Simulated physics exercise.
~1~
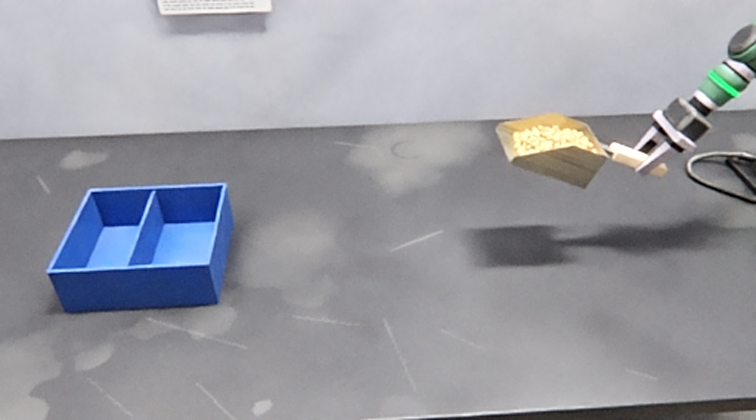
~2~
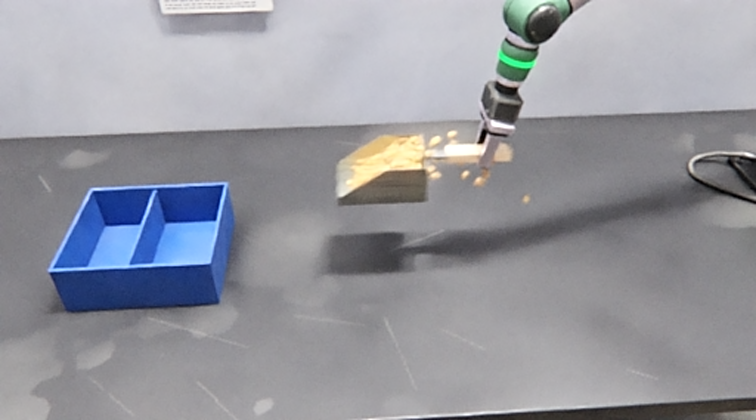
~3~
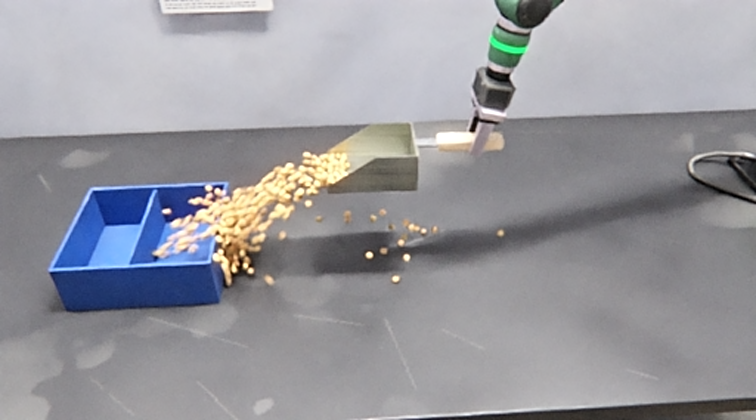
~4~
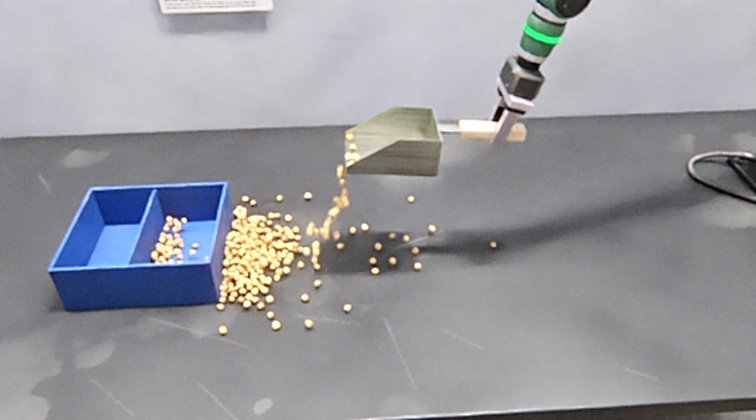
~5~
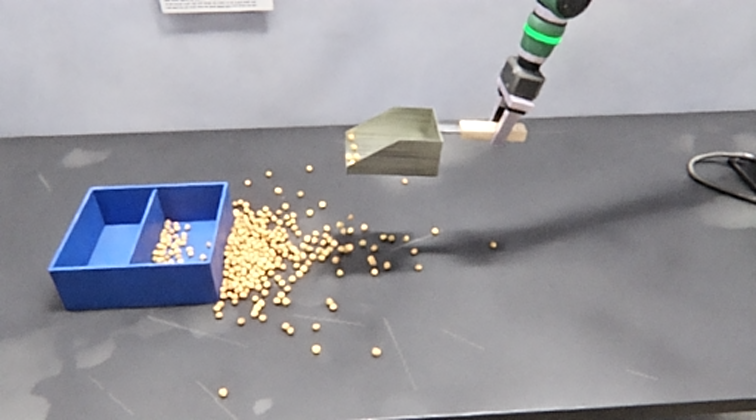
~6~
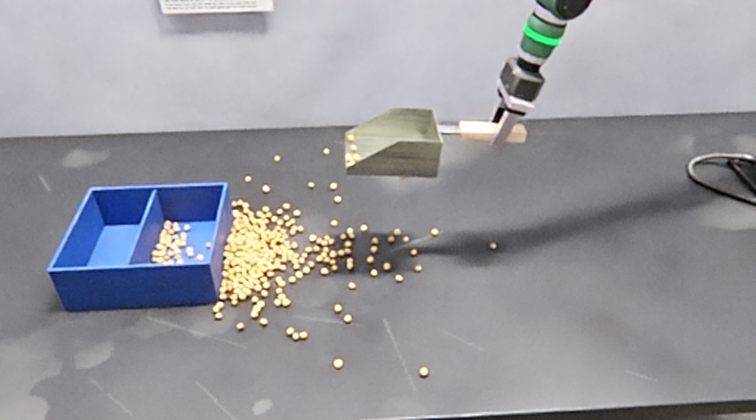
A robot arm with a green band holds an open-fronted scoop full of chickpeas over the right side of a dark, scuffed table, seen from the front and slightly above, with a blue two-part bin at the left. The arm swings the scoop left toward the bin, and a few chickpeas spill around the handle. As it stops short, the load flies out of the open front in a stream. The scoop draws back slightly right and up, trailing a last trickle. Most chickpeas end up piled and scattered beside the bin, some lie in its right compartment, and a few remain in the scoop.
